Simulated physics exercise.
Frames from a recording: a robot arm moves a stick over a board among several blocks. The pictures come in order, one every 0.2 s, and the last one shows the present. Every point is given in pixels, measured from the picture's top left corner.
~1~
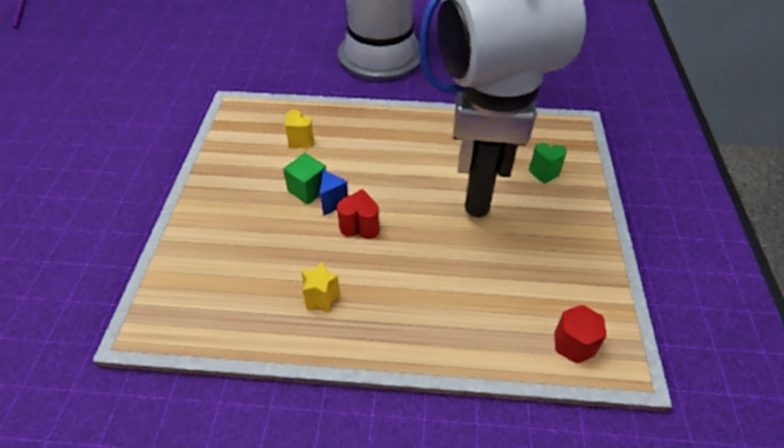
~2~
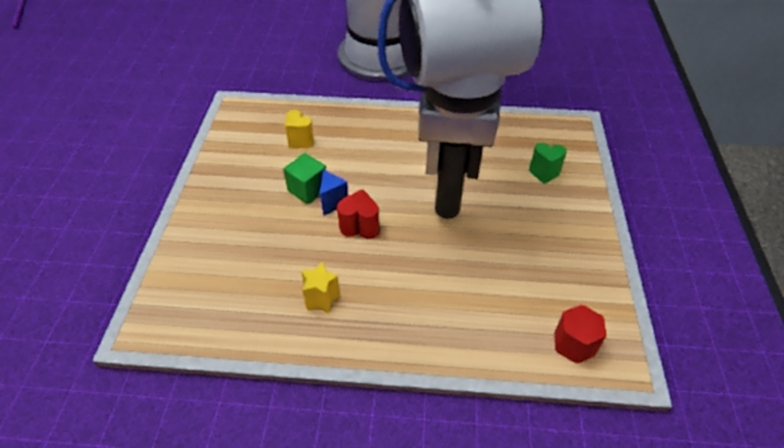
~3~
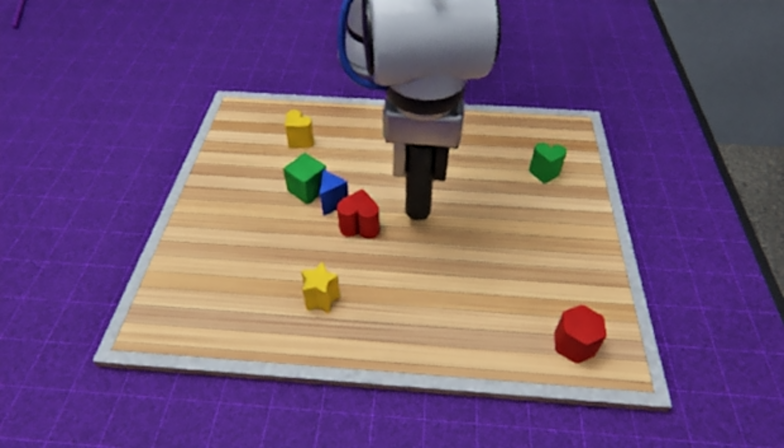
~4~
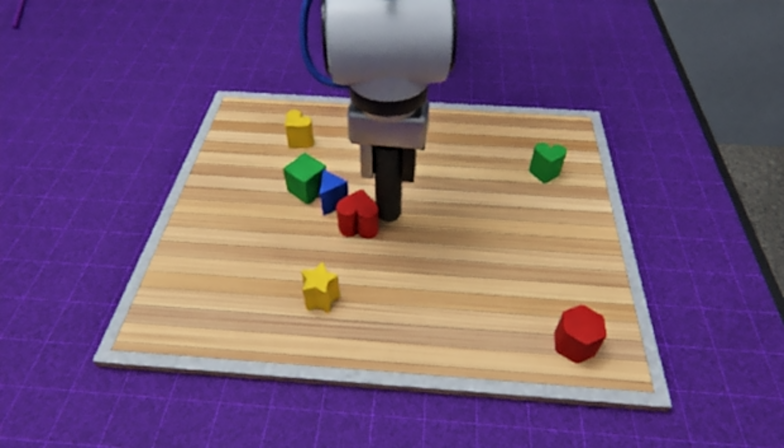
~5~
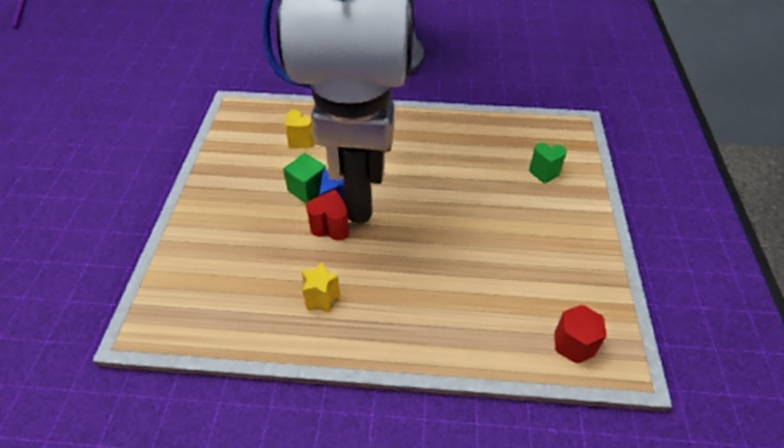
On a wooden board over a purple surface, a robot arm slid its black stick steadily left past the green heart and nudged the red heart a little left, while the other blocks stayed put.
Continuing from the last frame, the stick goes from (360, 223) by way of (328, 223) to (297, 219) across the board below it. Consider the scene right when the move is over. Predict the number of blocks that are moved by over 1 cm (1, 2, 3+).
It's going to be one.
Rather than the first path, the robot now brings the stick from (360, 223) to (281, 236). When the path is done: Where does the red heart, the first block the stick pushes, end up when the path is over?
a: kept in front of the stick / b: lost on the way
The correct letter is a.
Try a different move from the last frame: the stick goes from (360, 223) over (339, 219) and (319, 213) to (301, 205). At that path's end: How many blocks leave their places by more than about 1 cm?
By the end, three or more blocks will have moved.
The first path, step by step. Halfway along, stick at (326, 214); red heart at (295, 206).
At the end, stick at (295, 211); green square piece unmoved; red heart at (264, 207), turned 15° anticlockwise; blue triangular block at (328, 180), turned 20° clockwise.
